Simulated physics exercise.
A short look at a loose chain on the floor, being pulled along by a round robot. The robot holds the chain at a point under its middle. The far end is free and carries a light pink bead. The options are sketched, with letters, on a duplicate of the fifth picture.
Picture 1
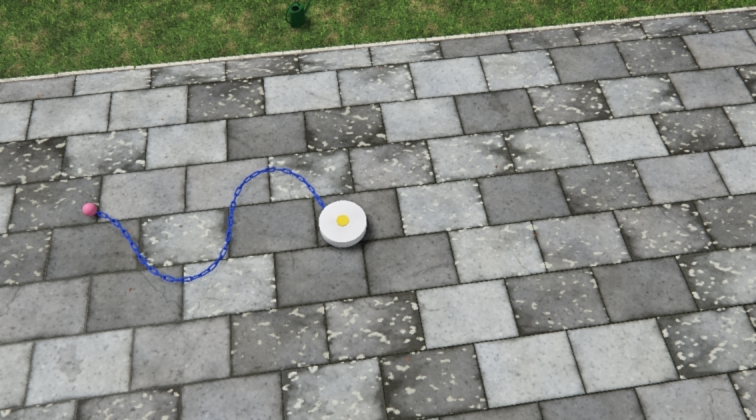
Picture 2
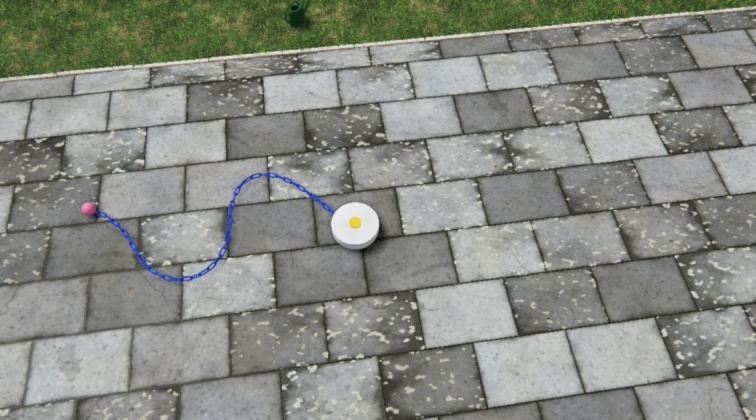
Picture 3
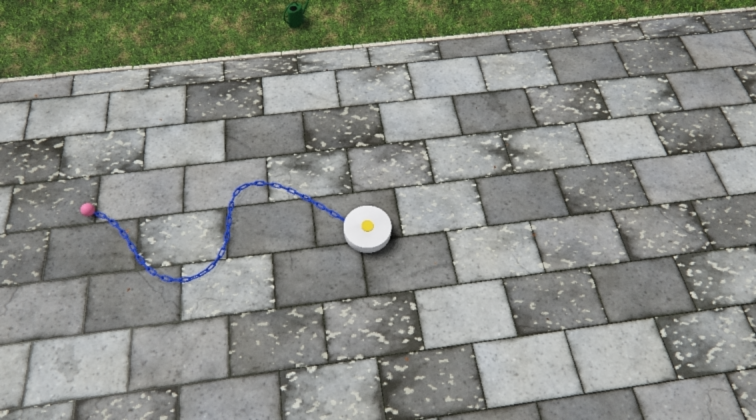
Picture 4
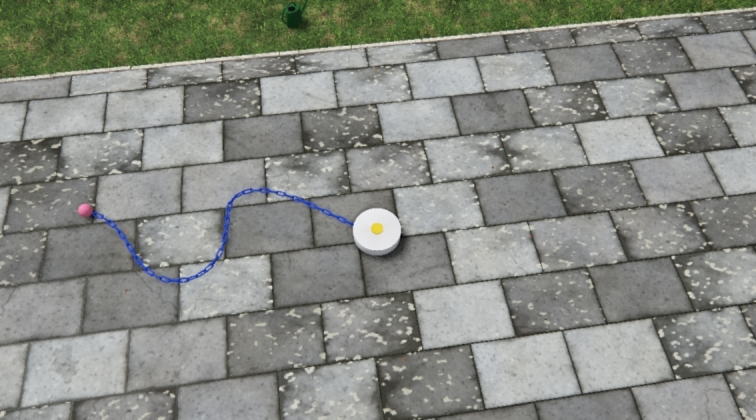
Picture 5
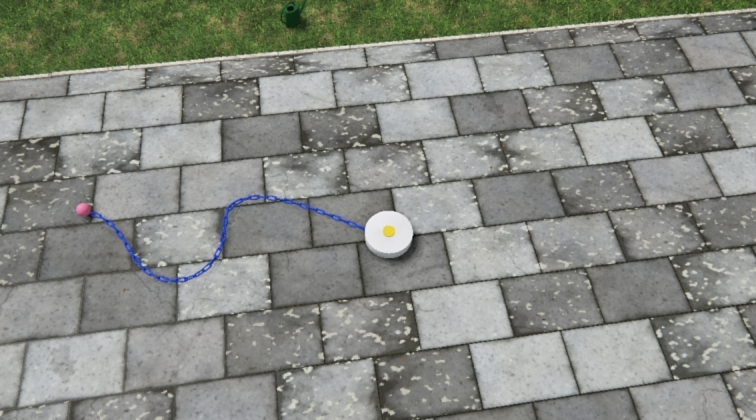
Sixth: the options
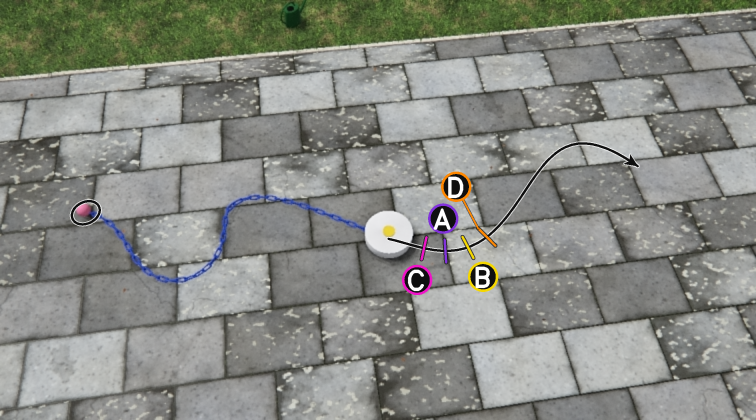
A round white robot with a yellow dot on top slides slowly to the right and slightly downward across grey paving, seen from above at an angle with grass along the top. Behind it trails a loose, curving blue chain, with a small pink bead at its left end. The chain's nearer bend flattens as the robot moves, while the far curve and bead barely shift.
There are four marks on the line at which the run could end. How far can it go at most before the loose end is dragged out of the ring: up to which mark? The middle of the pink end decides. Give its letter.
D.
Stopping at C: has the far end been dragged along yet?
By then, no.
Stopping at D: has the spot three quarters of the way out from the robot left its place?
Yes.
On the copy, A at (445, 251); B at (468, 247); C at (424, 248); D at (487, 237); the ring at (86, 213); the route from (388, 239) via (522, 195) to (638, 166).
On D. First, robot (425, 245), middle of the chain (227, 239), free end (84, 210).
Then, robot (462, 246), middle of the chain (252, 250), free end (84, 210).
Finally, robot (488, 233), middle of the chain (279, 253), free end (90, 212); the free end is still in its ring.
By contrast, A is safe but short; B is safe but short; C is safe but short.
